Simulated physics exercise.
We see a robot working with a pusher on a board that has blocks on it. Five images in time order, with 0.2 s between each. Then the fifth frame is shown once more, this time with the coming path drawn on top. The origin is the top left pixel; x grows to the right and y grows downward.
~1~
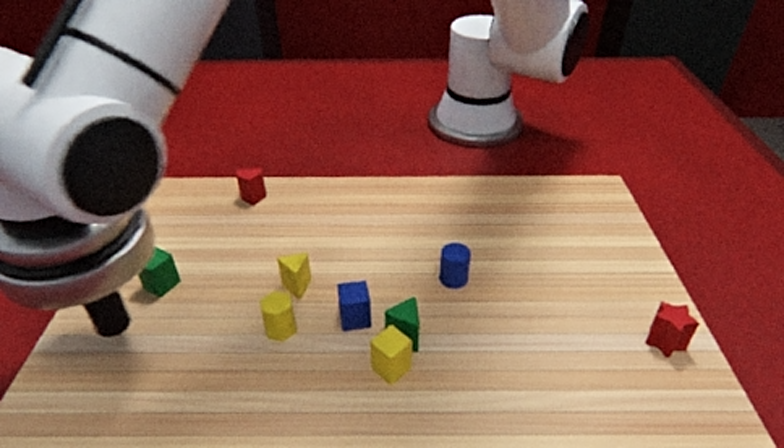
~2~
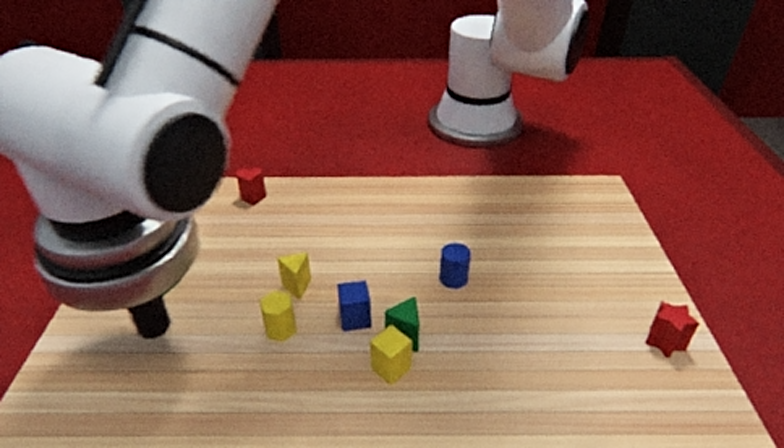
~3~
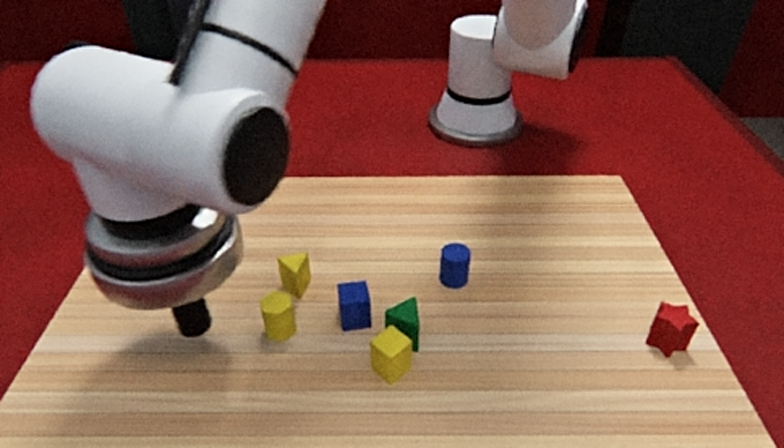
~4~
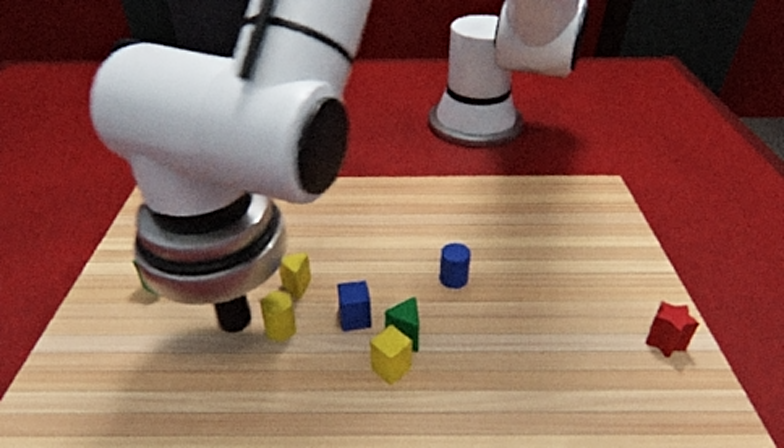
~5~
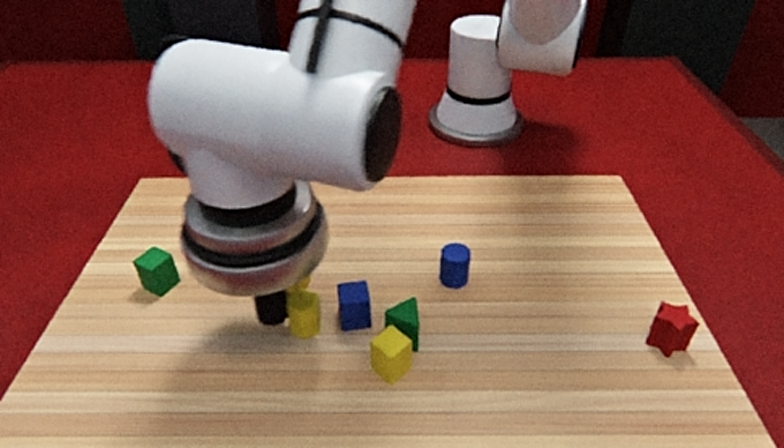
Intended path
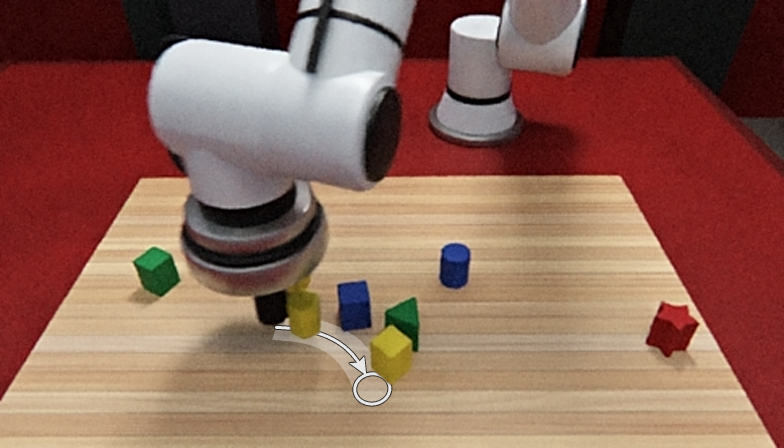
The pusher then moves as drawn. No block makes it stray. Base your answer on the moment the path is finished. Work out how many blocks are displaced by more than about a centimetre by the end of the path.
Most likely three or more.
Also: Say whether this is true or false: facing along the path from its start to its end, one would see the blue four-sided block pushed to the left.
True
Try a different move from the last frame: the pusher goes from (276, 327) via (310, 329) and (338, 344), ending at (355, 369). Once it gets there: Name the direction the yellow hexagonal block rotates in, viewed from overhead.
If we look at it from overhead, the yellow hexagonal block pivots counter-clockwise.
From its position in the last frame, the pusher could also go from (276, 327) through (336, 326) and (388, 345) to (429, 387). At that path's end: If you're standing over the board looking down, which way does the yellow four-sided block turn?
Watching from overhead, you'd notice the yellow four-sided block rotating clockwise.
The drawn path runs from (276, 327) via (318, 333) and (352, 354), ending at (372, 389).
What follows on the original path. One third of the way, pusher (317, 320); yellow hexagonal block (347, 300), turned 25° anticlockwise; blue four-sided block (373, 288), turned 15° anticlockwise.
Two thirds of the way, pusher (351, 341); yellow hexagonal block (369, 305), turned 50° anticlockwise; blue four-sided block (387, 286), turned 35° anticlockwise.
At the end, pusher (372, 375); yellow hexagonal block (369, 305), turned 50° anticlockwise; blue four-sided block (387, 286), turned 35° anticlockwise; yellow four-sided block (403, 350), turned 60° anticlockwise; green triangular piece not moved.
